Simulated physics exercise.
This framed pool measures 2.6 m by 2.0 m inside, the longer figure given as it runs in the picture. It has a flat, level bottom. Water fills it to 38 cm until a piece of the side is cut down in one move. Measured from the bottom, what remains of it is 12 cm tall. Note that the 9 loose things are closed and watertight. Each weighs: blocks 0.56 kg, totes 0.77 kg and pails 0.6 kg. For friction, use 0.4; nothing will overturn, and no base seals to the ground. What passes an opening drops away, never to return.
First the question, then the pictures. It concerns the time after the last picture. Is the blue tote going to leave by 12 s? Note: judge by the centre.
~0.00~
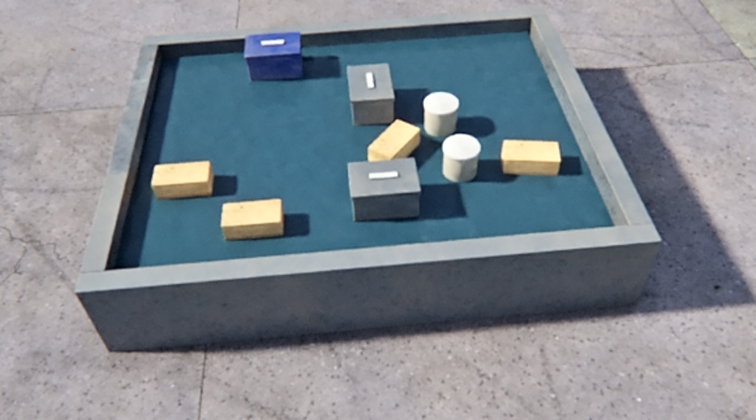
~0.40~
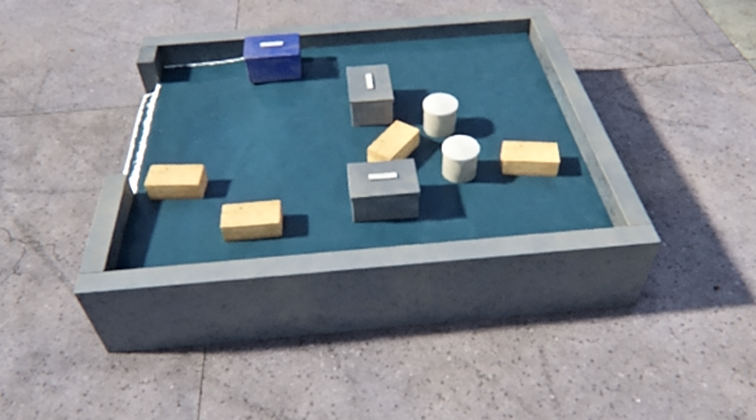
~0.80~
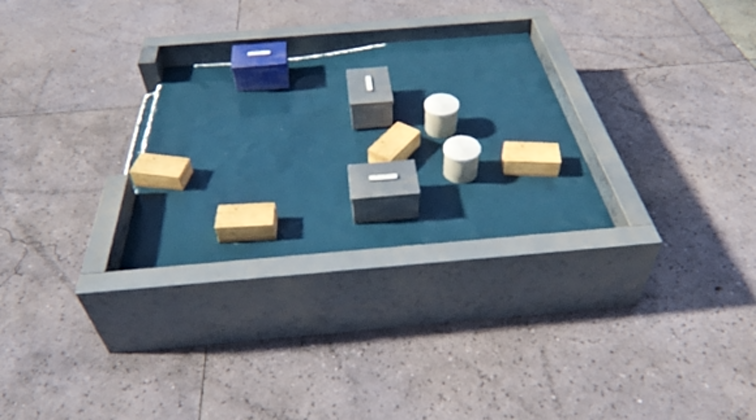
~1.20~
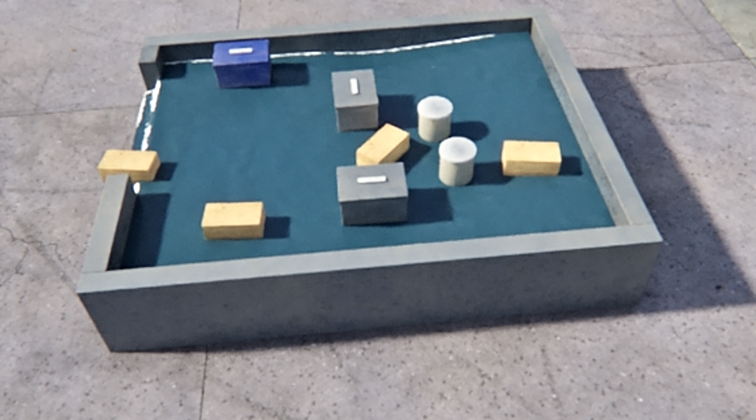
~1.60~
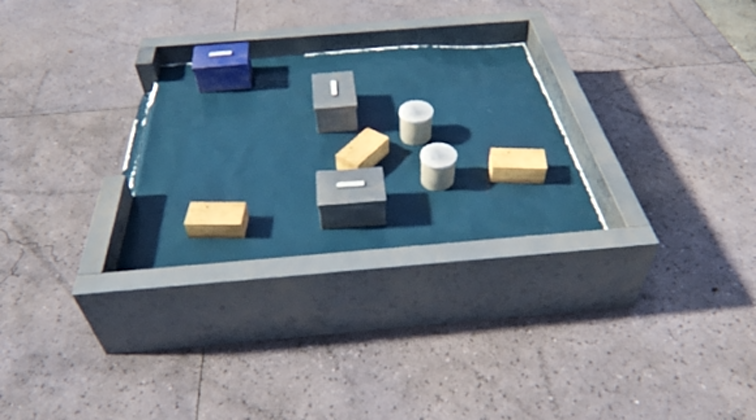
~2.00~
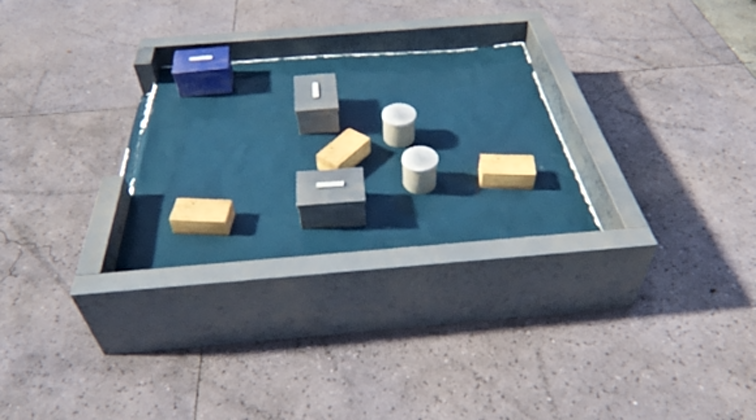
It ends up beyond the pool.
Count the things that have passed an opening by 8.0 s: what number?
By that moment the number is 3.
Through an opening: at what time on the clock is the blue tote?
Roughly 4.5 s, I'd say.
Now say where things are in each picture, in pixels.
In the first picture, the blue tote at (273, 44) floats; about 1970 L in view; 0 of 9 have shifted.
In the second picture, the blue tote at (272, 46) floats; about 1920 L in view; 1 of 9 have shifted.
In the third picture, the blue tote at (259, 55) floats, 10 cm from its start; about 1860 L in view; 3 of 9 have shifted.
In the fourth picture, the blue tote at (241, 52) floats, 22 cm from its start; 34 cm deep round most things; 6 of 9 have shifted.
In the fifth picture, the blue tote at (221, 55), afloat, 33 cm from its start; about 1720 L in view; 9 of 9 have shifted.
In the sixth picture, the blue tote at (201, 60), afloat, 45 cm from its start; about 1660 L in view; 9 of 9 have shifted.
After 2.8 s the blue tote is near (175, 72), 0.6 m from its start, afloat; 1 of 9 are out; 8 afloat.
After 5.4 s the blue tote has gone out; 3 of 9 are out; 6 afloat.
After 8.0 s the blue tote has gone out; 3 of 9 are out; 6 afloat.
After 12.0 s the blue tote has gone out; 4 of 9 are out; 5 afloat.
